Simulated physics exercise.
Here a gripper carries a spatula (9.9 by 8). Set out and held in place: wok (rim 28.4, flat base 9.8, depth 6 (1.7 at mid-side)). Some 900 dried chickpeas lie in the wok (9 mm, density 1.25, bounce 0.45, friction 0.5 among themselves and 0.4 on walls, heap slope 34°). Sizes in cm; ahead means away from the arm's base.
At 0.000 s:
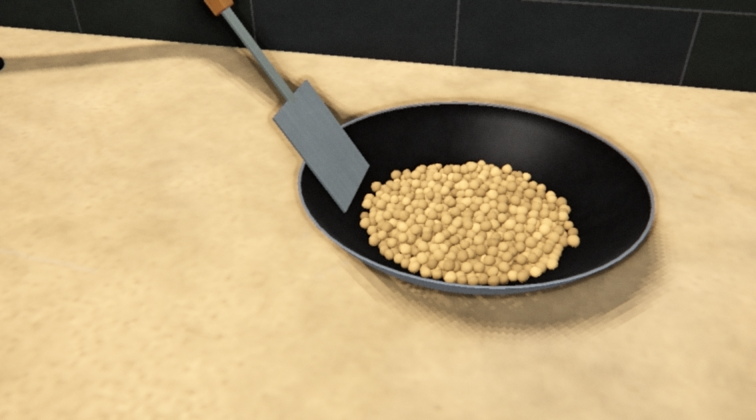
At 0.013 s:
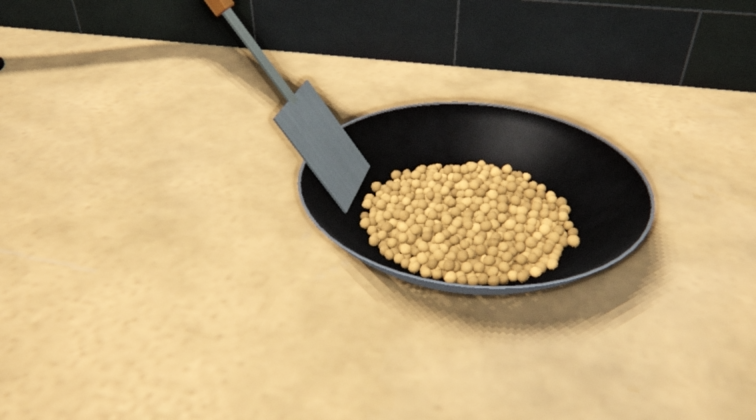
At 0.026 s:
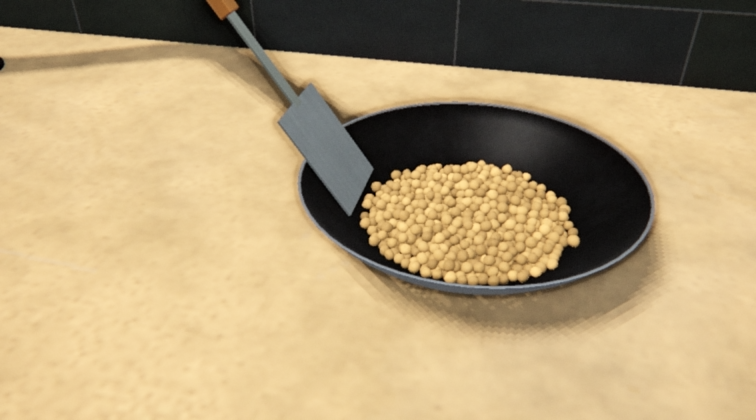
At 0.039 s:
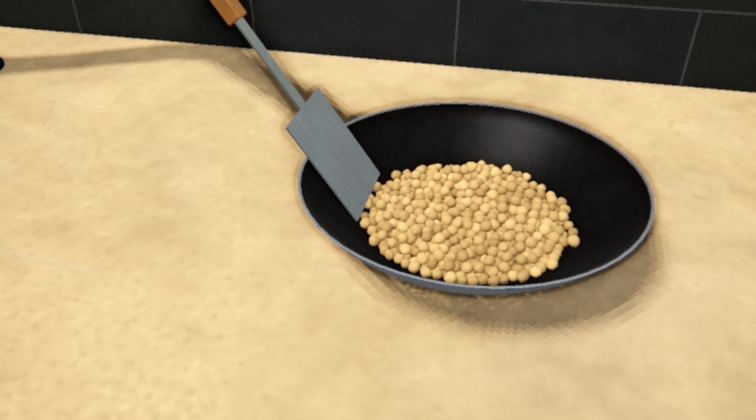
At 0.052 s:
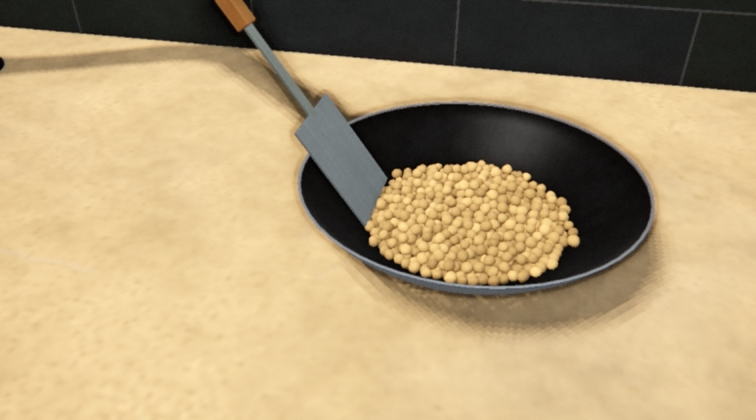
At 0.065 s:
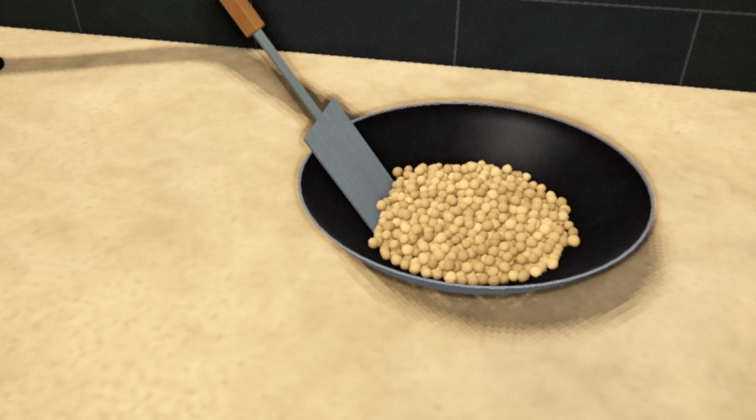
The clip opens on a dark wok heaped with dried chickpeas on a pale countertop, a wooden-handled grey spatula slanting in over its left rim. The spatula barely moves at first, then slides slightly down and right into the heap's left edge, nudging a few chickpeas while the wok stays still.
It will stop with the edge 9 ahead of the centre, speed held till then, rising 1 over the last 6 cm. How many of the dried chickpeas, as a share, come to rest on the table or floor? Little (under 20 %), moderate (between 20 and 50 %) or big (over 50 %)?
A little share, under 20 %, ends on the table or floor.
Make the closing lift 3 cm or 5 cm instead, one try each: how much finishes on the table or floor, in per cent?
Some 15 and 10 per cent.
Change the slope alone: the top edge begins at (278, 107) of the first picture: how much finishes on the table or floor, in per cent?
About 10 per cent.
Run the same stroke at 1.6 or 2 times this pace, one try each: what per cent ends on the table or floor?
About 30 and 35 per cent.
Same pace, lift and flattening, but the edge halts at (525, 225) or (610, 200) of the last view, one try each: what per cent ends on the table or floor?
Some 0 and 30 per cent.
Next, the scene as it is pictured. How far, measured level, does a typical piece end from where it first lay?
Roughly 5 cm.
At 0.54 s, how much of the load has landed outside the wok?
Roughly 10 per cent.
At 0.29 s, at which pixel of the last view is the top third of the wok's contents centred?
At about (561, 203).
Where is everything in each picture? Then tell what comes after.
The first picture shows spatula top edge at (290, 98), sloping 55°; upper third of the load around (466, 208), from x 365 to 575, top at y 165; 900 in the wok.
The second picture shows spatula top edge at (291, 98), sloping 55°; upper third of the load around (466, 208), from x 365 to 575, top at y 165.
The third picture shows spatula top edge at (295, 101), sloping 55°; upper third of the load around (466, 208), from x 365 to 575, top at y 165.
The fourth picture shows spatula top edge at (303, 107), sloping 55°; upper third of the load around (466, 208), from x 365 to 575, top at y 165.
The fifth picture shows spatula top edge at (311, 112), sloping 55°; upper third of the load around (464, 208), from x 370 to 575, top at y 165.
The sixth picture shows spatula top edge at (319, 117), sloping 55°; upper third of the load around (463, 208), from x 370 to 575, top at y 165; 900 in the wok.
After 0.18 s, sloping 55°, highest piece 5 above the table; 900 in the wok.
After 0.29 s, sloping 55°, highest piece 6 above the table; 900 in the wok.
After 0.54 s, sloping 55°, highest piece 7 above the table; 797 in the wok, 92 on the table or floor, 11 on the blade or in flight.
After 1.59 s, sloping 55°, highest piece 7 above the table; 796 in the wok, 104 on the table or floor.
At rest, 796 in the wok, 104 on the table or floor. That is 12 % on the table or floor.
